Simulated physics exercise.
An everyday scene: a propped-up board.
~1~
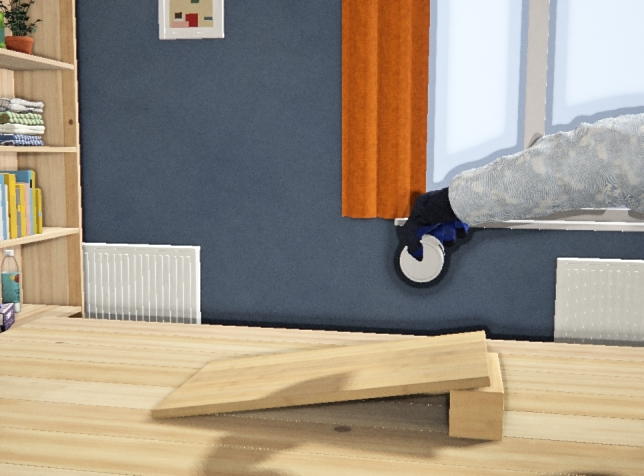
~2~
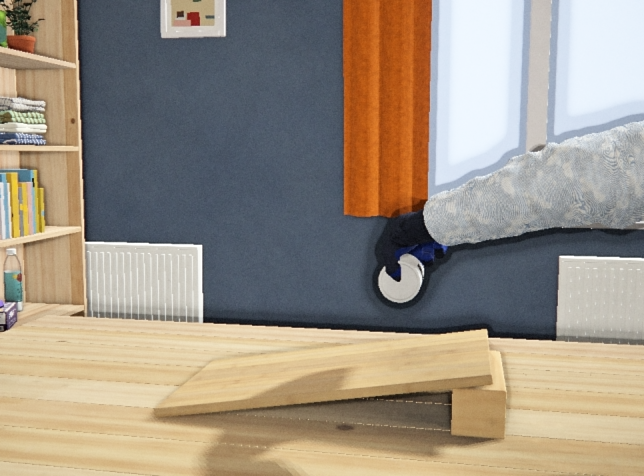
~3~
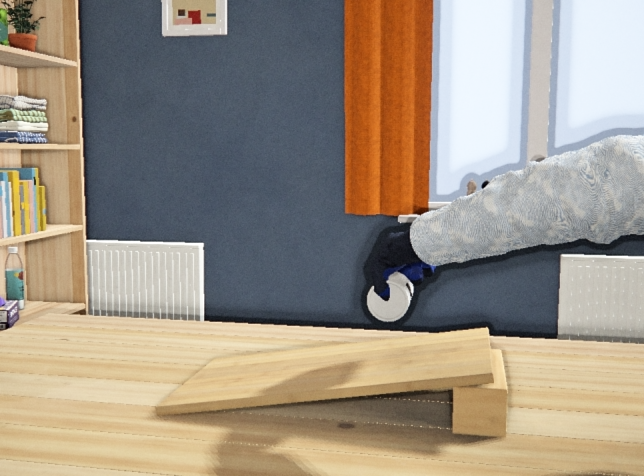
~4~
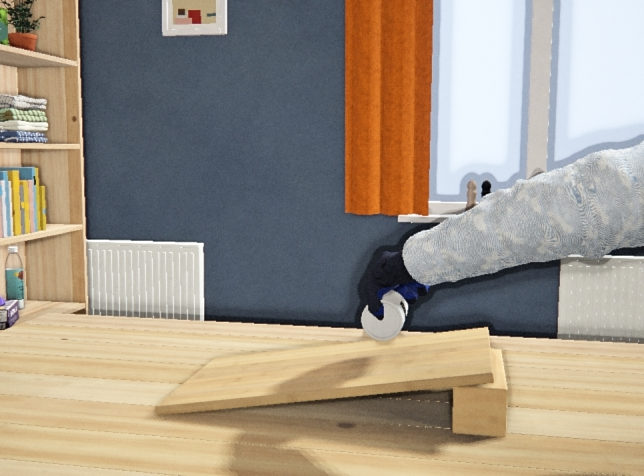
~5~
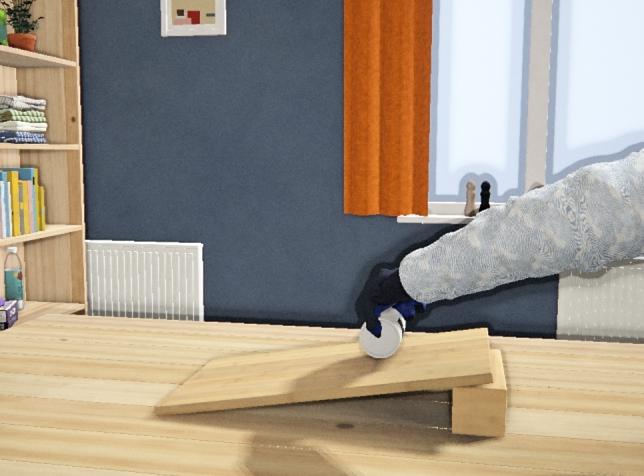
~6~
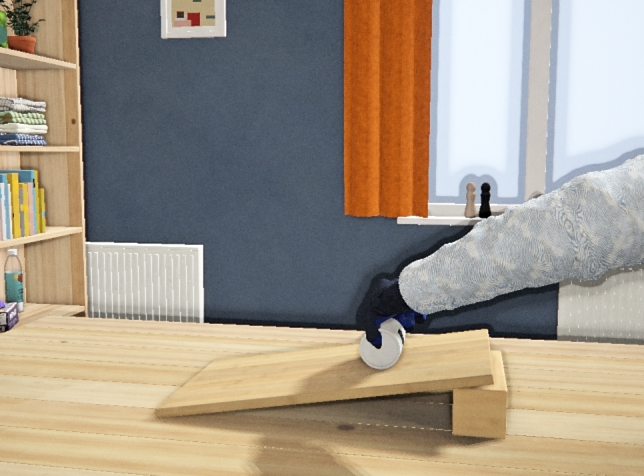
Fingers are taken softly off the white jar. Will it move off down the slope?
Yes, it heads down the slope.
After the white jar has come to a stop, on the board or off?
Watch the white jar: It goes over the edge.
Then, 0.90 s later than the last frame, white jar moved well along near (194, 363).
Then, 1.40 s later than the last frame, white jar now off the board.
Then, 2.00 s later than the last frame, things are still on the move.
When it is over, off the board, white jar. The white jar slides or rolls down.
